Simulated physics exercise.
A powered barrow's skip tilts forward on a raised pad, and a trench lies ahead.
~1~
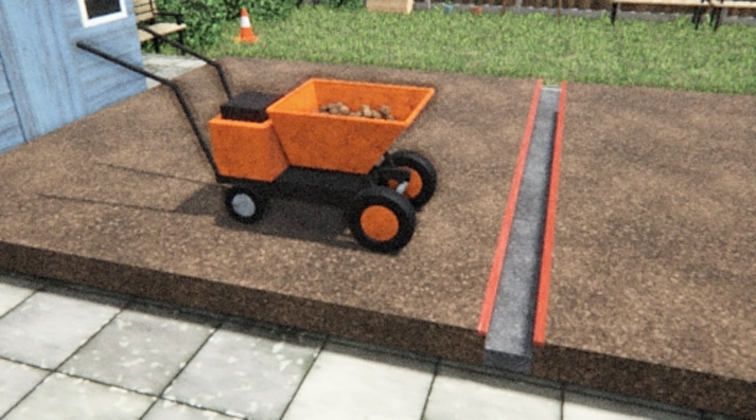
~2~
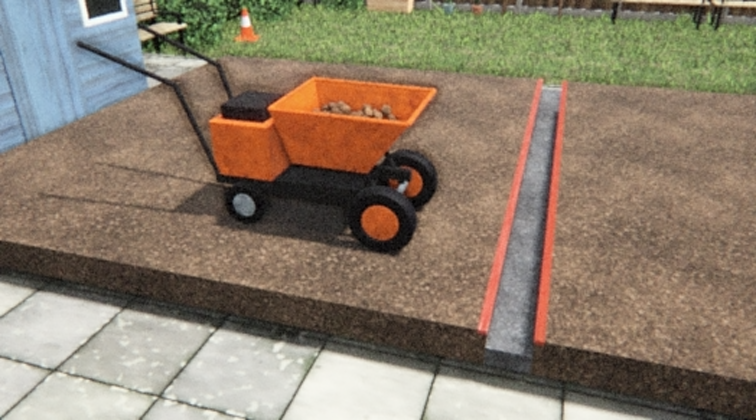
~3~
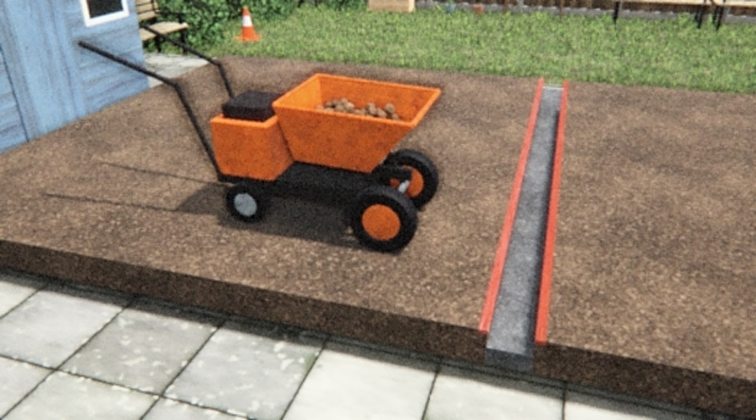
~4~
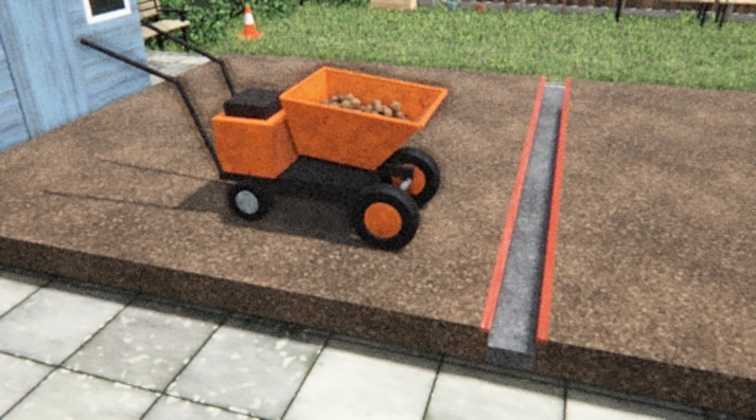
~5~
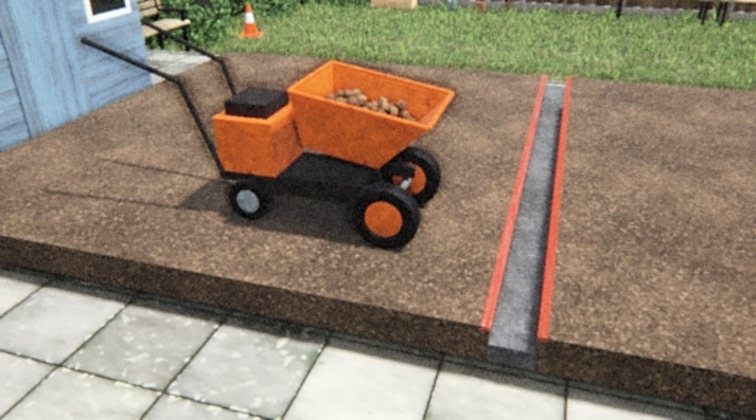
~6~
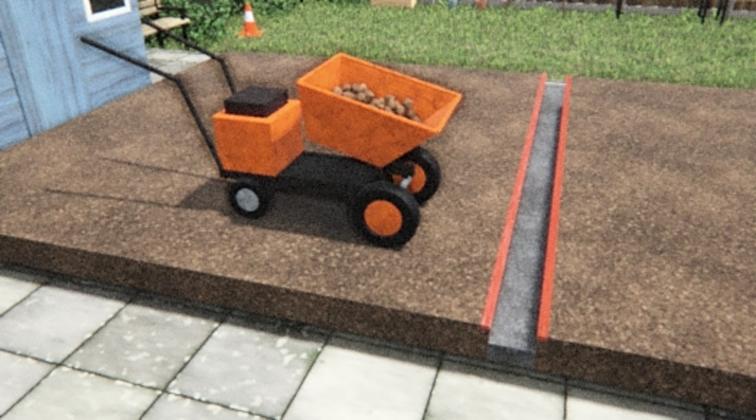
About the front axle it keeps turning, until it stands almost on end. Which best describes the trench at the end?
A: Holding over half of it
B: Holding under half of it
(A) Holding over half of it.
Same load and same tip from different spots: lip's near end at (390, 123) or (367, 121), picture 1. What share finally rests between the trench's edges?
First spot: Roughly 60 percent; second spot: Roughly 30 percent.
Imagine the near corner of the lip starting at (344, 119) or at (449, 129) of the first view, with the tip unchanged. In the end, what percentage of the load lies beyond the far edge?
0 % for the first, 60 % for the second.
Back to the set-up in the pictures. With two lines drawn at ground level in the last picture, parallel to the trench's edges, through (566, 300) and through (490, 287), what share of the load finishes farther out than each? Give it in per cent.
Estimate: 0 % and 90 %, respectively.
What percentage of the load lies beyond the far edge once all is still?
That share comes out near 10 in a hundred.
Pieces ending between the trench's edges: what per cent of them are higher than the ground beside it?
Roughly 40 percent.
Shortly afterwards, skip tipped well over; the whole lot in the skip.
Next, skip tipped steeply; all but a few in the skip; only a few in or heaped over the trench; only a few falling.
Some moments later, skip tipped right over; near a third in the skip; only a few short of the trench; near half in or heaped over the trench; a little beyond it; only a few falling.
In the end, skip tipped right over; a little short of the trench; the bulk in or heaped over the trench; a little beyond it.
